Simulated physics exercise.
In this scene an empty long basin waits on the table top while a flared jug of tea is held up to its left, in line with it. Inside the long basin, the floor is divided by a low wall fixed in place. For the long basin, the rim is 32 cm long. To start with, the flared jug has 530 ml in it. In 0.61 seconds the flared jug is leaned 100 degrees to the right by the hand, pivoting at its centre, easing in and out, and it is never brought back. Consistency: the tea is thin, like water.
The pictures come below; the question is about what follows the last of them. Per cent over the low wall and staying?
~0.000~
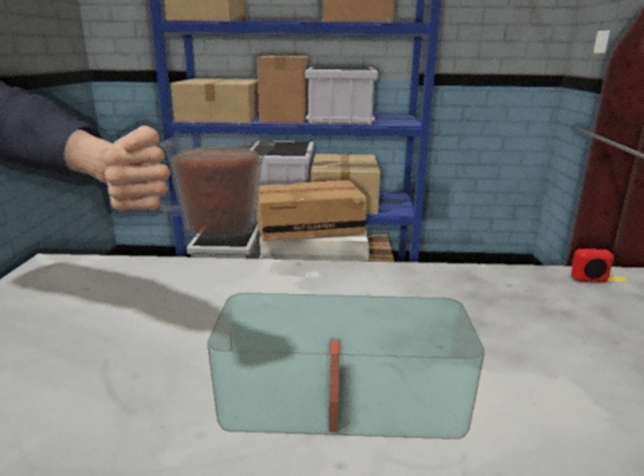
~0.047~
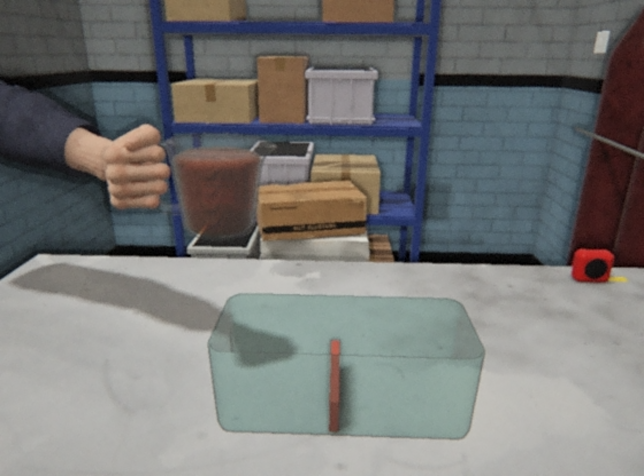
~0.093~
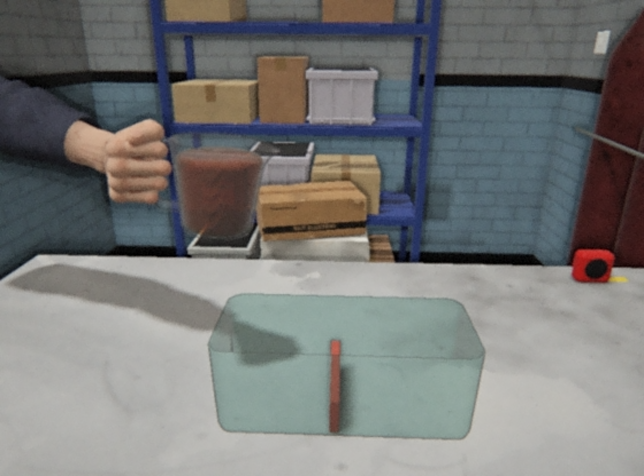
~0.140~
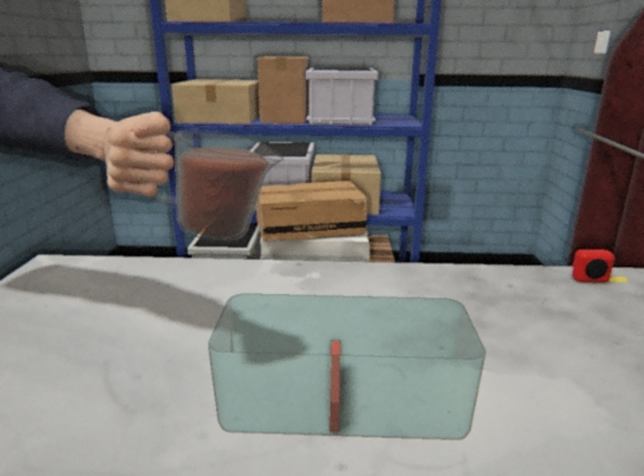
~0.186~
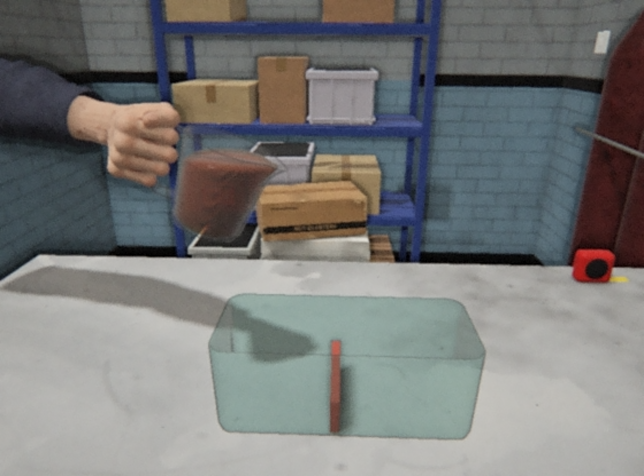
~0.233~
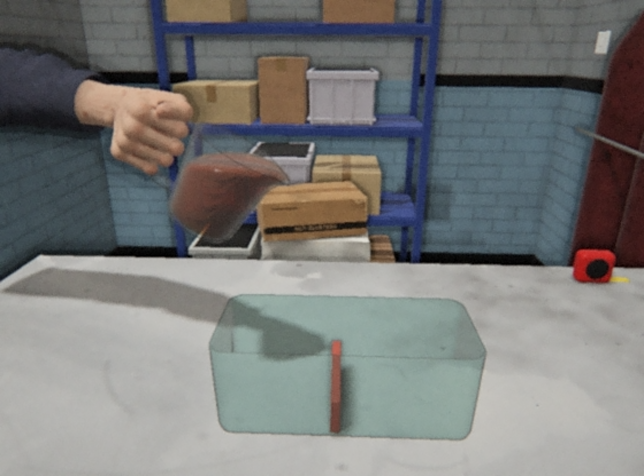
46 per cent.
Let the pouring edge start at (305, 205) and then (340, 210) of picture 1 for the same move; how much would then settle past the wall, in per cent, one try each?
I'd expect close to 80 per cent and then close to 95 per cent.
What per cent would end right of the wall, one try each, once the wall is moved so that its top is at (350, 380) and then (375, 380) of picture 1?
I'd put it at about 15 per cent for the first and about 10 per cent for the second.
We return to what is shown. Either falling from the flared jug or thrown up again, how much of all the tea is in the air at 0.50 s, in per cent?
My guess is roughly 36 %.
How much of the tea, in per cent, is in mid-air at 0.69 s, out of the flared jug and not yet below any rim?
Something like 20 per cent is in the air then.
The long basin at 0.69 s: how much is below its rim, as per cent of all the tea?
Roughly 70 %.
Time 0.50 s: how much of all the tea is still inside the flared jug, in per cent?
About 50 percent.
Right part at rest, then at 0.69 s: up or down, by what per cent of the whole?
It ends up higher by roughly 8.
Then, 0.50 s in, the tilt is 92° and 50 per cent is still to pour, 3 is left of the wall and 12 right of it.
Then, 0.69 s in, the tilt is 100° and 11 per cent is still to pour, 32 is left of the wall and 37 right of it.
Then, 0.89 s in, the tilt is 100° and 1 per cent is still to pour, 49 is left of the wall and 45 right of it.
Then, 1.11 s in, the tilt is 100° and 0 per cent is still to pour, 53 is left of the wall and 45 right of it.
Finally, 53 per cent lies left of the wall, 46 right of it and 2 outside.
